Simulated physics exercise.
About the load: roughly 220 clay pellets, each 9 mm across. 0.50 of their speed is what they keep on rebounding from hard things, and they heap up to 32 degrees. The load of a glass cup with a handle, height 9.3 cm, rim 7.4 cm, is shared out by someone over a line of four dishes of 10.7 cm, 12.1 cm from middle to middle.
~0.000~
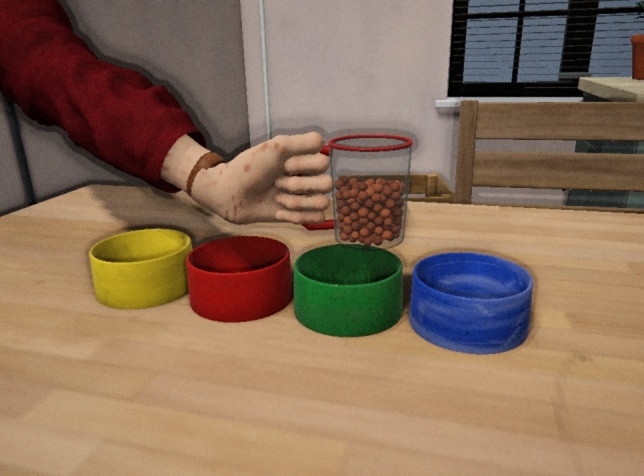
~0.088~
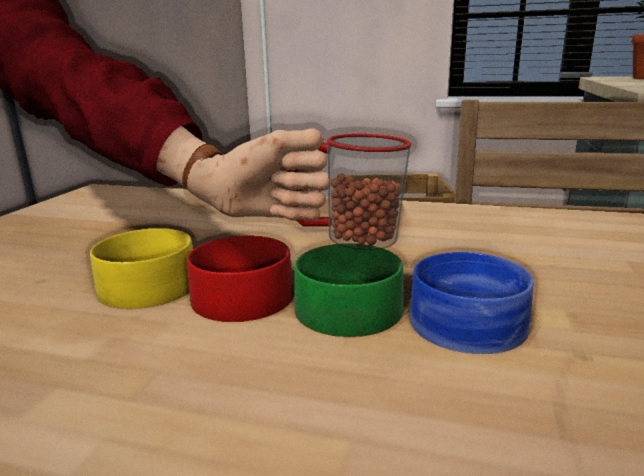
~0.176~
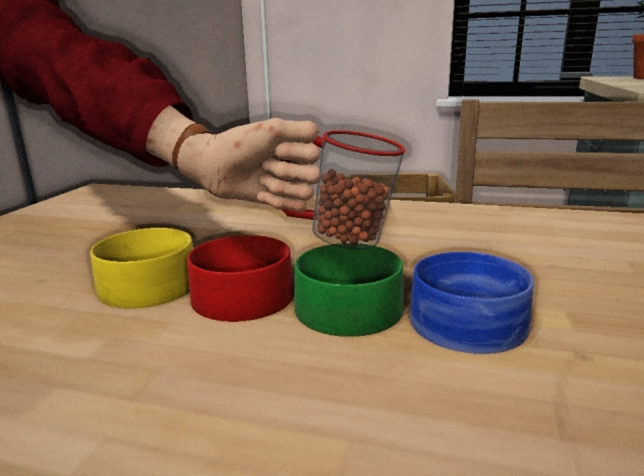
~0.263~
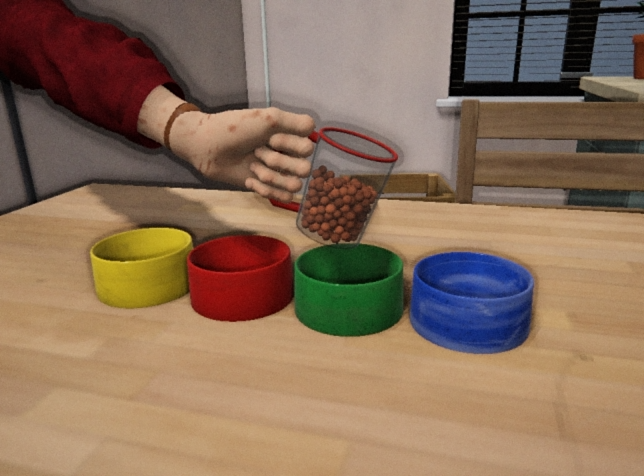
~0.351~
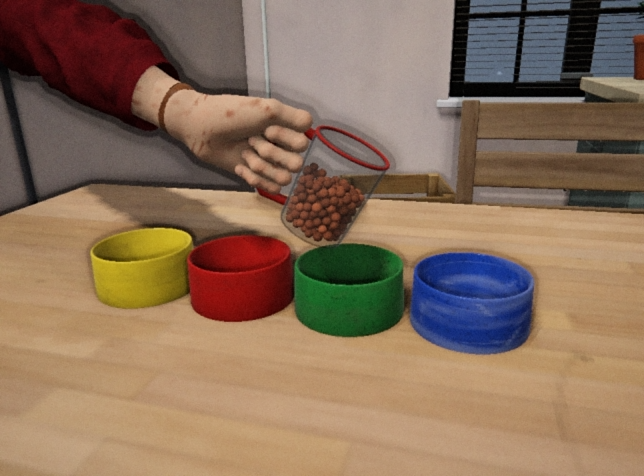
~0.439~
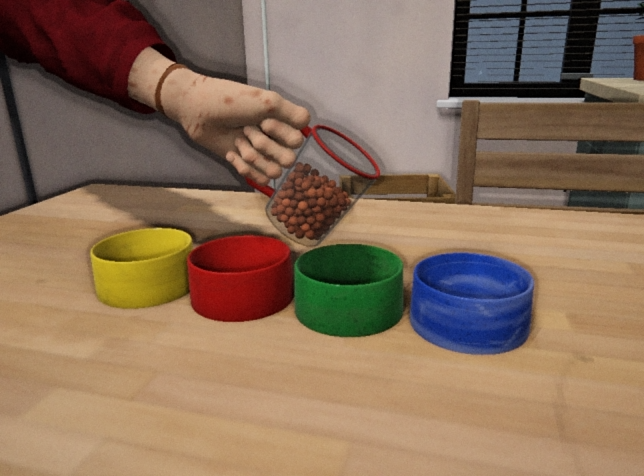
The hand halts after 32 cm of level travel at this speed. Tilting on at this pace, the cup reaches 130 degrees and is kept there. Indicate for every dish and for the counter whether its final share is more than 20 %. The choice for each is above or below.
At the end, red: The count there will be bigger than a fifth, blue: The count there will be a fifth or smaller, green: The count there will be a fifth or smaller, yellow: The count there will be a fifth or smaller, counter: The count there will be a fifth or smaller.
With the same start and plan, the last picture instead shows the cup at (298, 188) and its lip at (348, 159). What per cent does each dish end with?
Red 0, blue 0, green 0, yellow 100.
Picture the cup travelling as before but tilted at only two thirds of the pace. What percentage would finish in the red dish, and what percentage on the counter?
Result - red: 30; counter: 20.
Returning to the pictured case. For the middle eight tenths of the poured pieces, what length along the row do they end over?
Roughly 6 cm of the row.
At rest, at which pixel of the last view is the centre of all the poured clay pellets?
About (244, 283).
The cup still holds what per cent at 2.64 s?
0 per cent.
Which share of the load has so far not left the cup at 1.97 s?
Close to 0 in a hundred.
After 1.36 s, tilt 125 degrees; cup holds 60 %, red 35 %.
Then, at 1.97 s, tilt 130 degrees; cup holds 0 %, red 100 %.
After 2.64 s, tilt 130 degrees; cup holds 0 %, red 100 %.
In the end, at 2.9 s, red 100 %, blue 0 %, green 0 %, yellow 0 %, counter 0 %.
